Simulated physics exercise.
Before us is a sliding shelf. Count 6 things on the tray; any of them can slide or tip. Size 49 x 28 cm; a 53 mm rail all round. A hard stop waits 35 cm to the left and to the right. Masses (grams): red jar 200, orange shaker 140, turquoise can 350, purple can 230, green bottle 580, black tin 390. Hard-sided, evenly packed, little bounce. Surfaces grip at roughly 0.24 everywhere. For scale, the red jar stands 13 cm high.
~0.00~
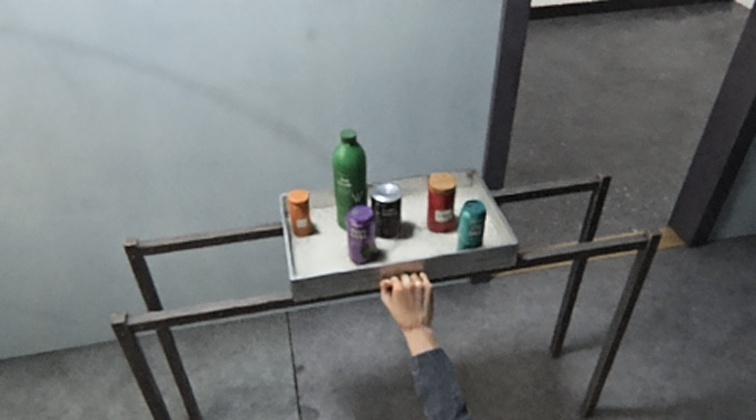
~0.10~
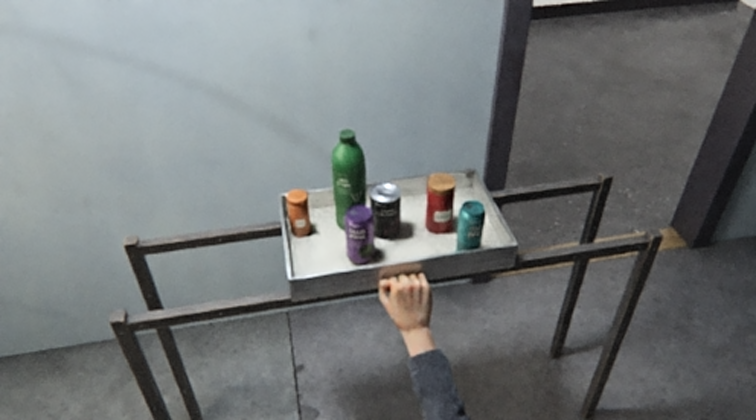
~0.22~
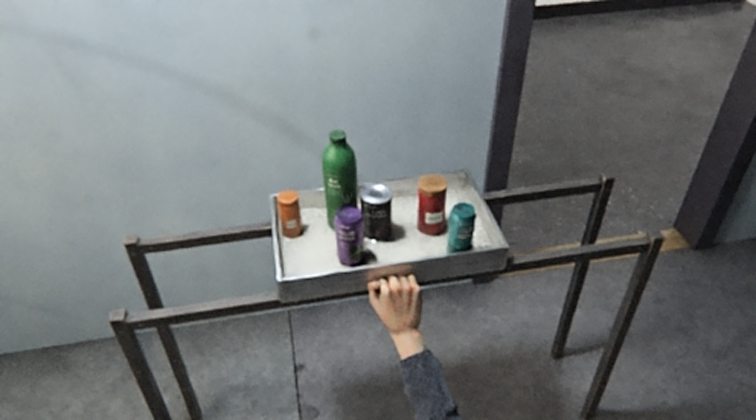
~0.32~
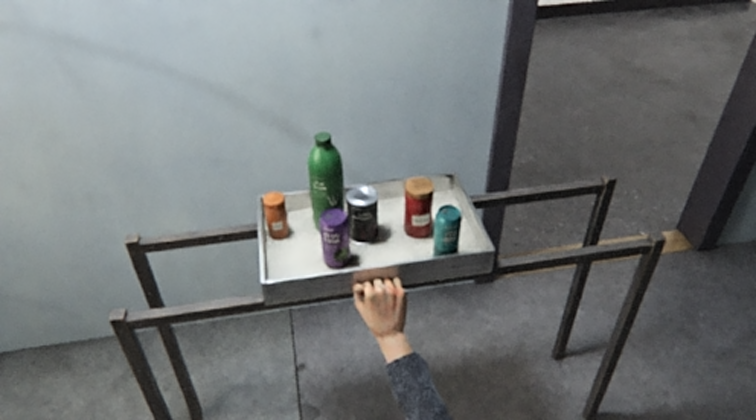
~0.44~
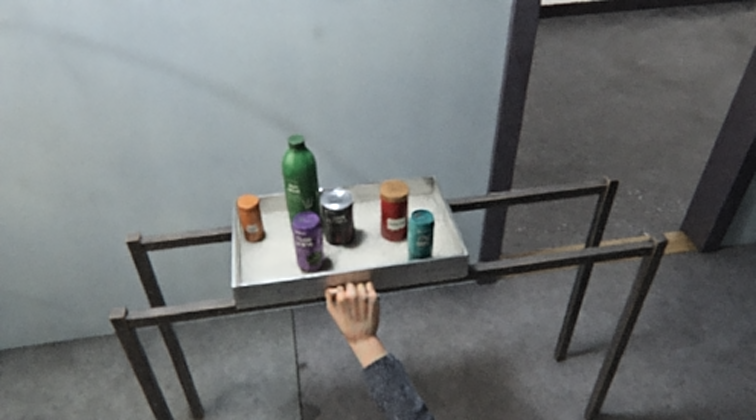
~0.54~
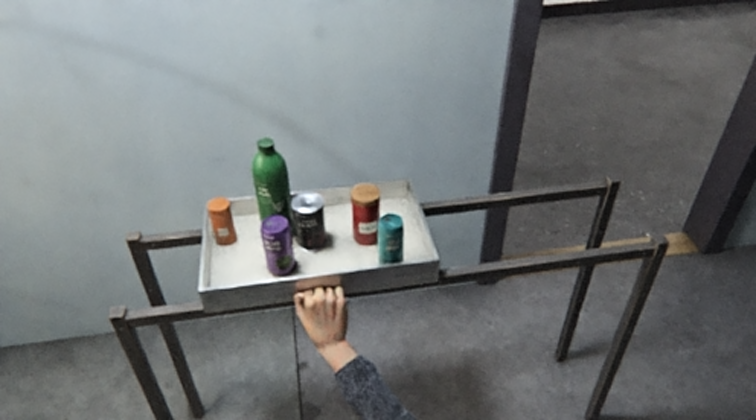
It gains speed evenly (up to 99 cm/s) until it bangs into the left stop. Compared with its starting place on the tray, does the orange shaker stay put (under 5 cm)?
The orange shaker keeps its place.
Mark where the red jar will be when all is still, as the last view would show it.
Near (205, 234).
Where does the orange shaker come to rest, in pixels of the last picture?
Near (145, 231).
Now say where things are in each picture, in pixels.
Tray midway; orange shaker (300, 214); red jar (441, 203), in the first picture.
Tray midway; purple can (360, 235); green bottle (349, 180), in the second picture.
Tray has slid 2 cm left; black tin (377, 213); red jar (432, 205), in the third picture.
Tray has slid 6 cm left; turquoise can (447, 237); purple can (335, 239), in the fourth picture.
Tray has slid 12 cm left; green bottle (302, 186); black tin (338, 218), in the fifth picture.
Tray has slid 18 cm left; orange shaker (223, 222); red jar (366, 215), in the sixth picture.
Around 0.84 s, tray has slid 35 cm left; orange shaker at 4° to upright near (142, 231); green bottle at 4° to upright; red jar shifted 9 cm.
Around 0.94 s, tray has slid 35 cm left; orange shaker at 7° to upright near (142, 231); turquoise can shifted 15 cm; red jar shifted 15 cm.
Around 1.14 s, tray has slid 35 cm left; turquoise can shifted 19 cm; red jar shifted 19 cm; black tin shifted 14 cm.
Finally (2.4 s), not toppled but over 5 cm from the start, red jar, turquoise can, purple can, green bottle and black tin; the last one still in place (within 5 cm). In the last view, orange shaker near (145, 231).
